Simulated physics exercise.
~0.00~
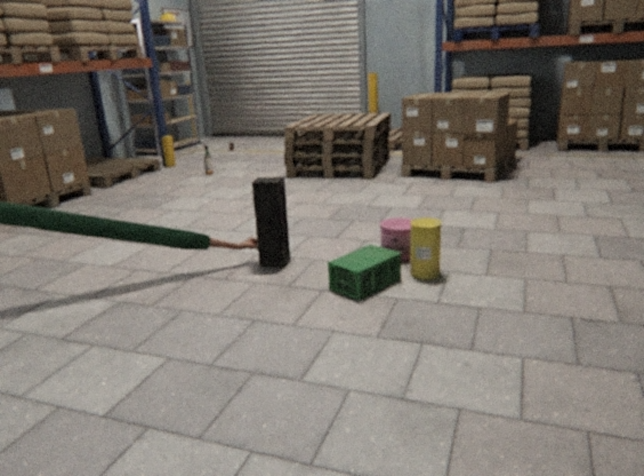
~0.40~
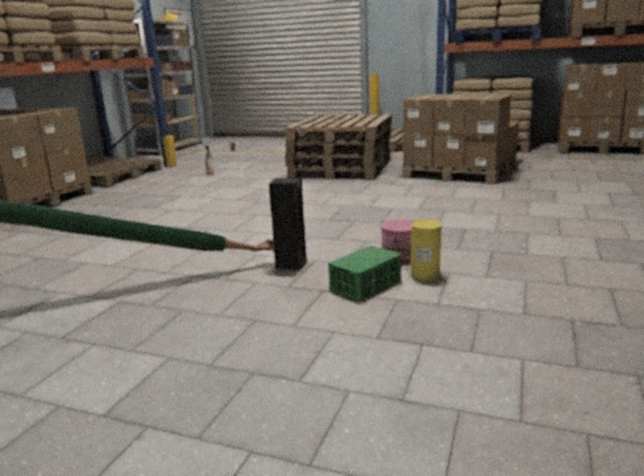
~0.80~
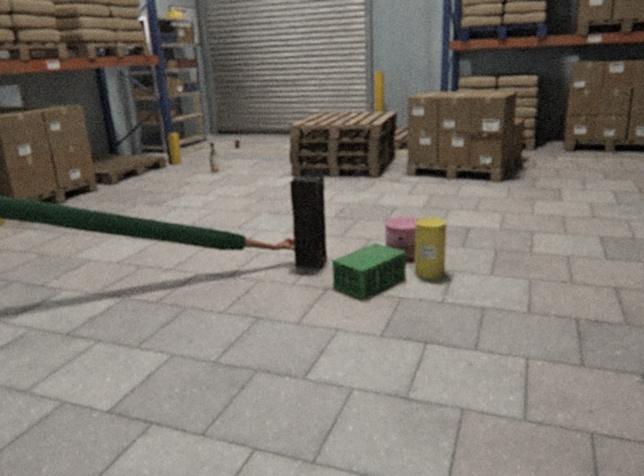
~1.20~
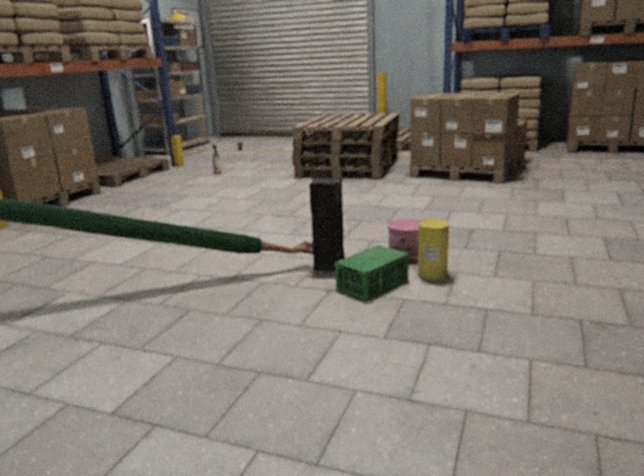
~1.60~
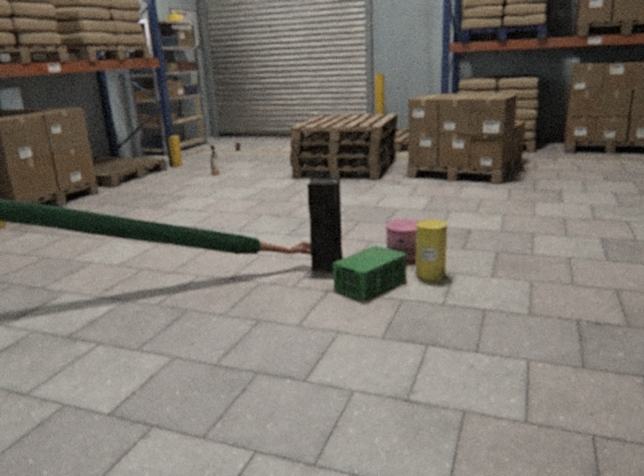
On a warehouse's tiled floor, a long green arm with a thin, reddish tip pushed an upright black box a short way right, toward a green crate near a pink pail and yellow canister, then stopped, leaving the box standing.
